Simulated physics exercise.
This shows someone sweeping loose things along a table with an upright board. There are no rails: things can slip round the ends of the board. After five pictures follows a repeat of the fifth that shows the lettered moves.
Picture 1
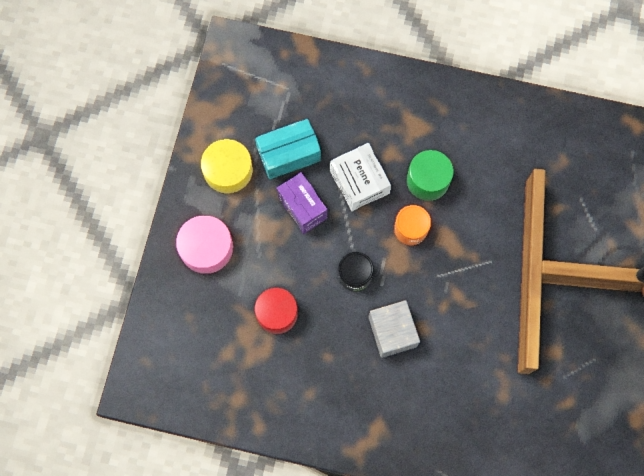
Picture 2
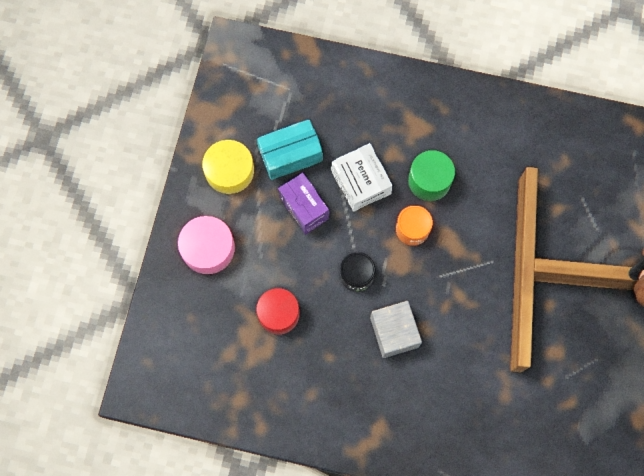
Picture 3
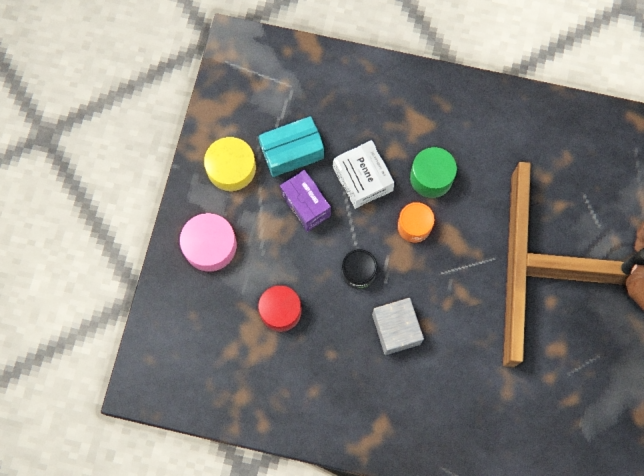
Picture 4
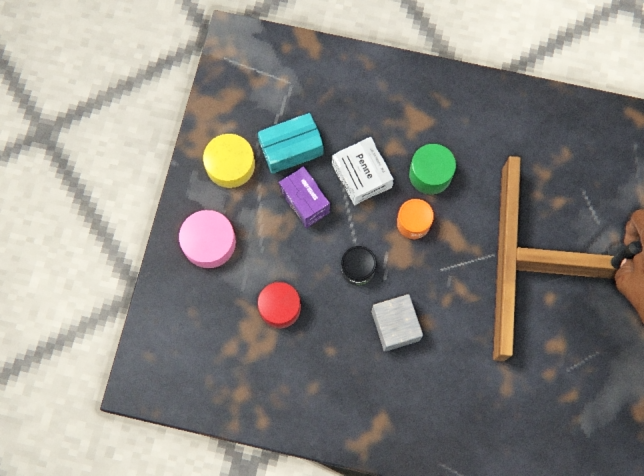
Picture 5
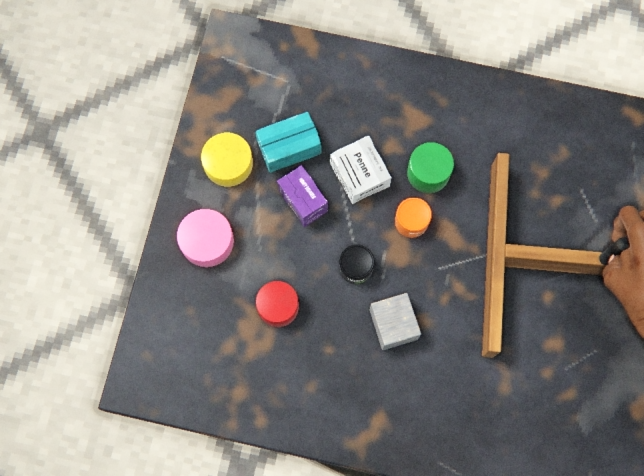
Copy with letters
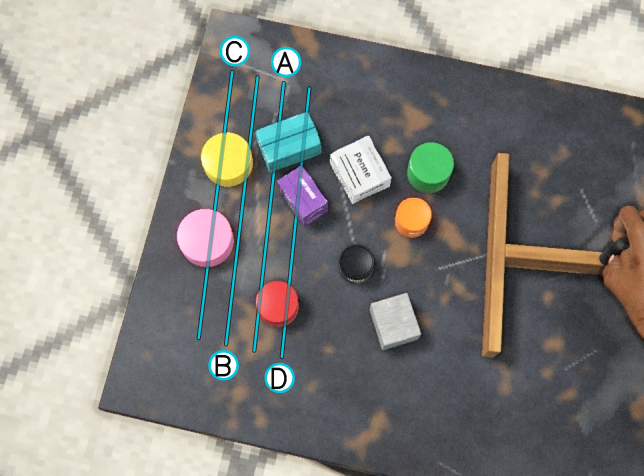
A hand slides an upright wooden board slightly left across a dark table toward colourful objects.
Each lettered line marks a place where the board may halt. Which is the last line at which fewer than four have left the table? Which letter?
Up to line C.
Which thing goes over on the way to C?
It is the yellow pot.
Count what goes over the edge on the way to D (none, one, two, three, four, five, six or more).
The count is none.
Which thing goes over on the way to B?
The yellow pot goes over.
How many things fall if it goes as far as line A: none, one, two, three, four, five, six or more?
The count is none.
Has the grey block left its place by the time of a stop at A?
Yes.
On the marked copy, A at (270, 212); B at (242, 206); C at (216, 200); D at (296, 218).
Following C. Soon after the start, board (398, 227); green pot (373, 162); grey block (364, 317).
Later, board (297, 205); yellow pot (208, 151); pink tin (200, 241).
In the end, board (217, 188); yellow pot over the edge; pink tin (144, 250); one fallen.
As for the rest, A is within the limit but short; B is within the limit but short; D is within the limit but short.
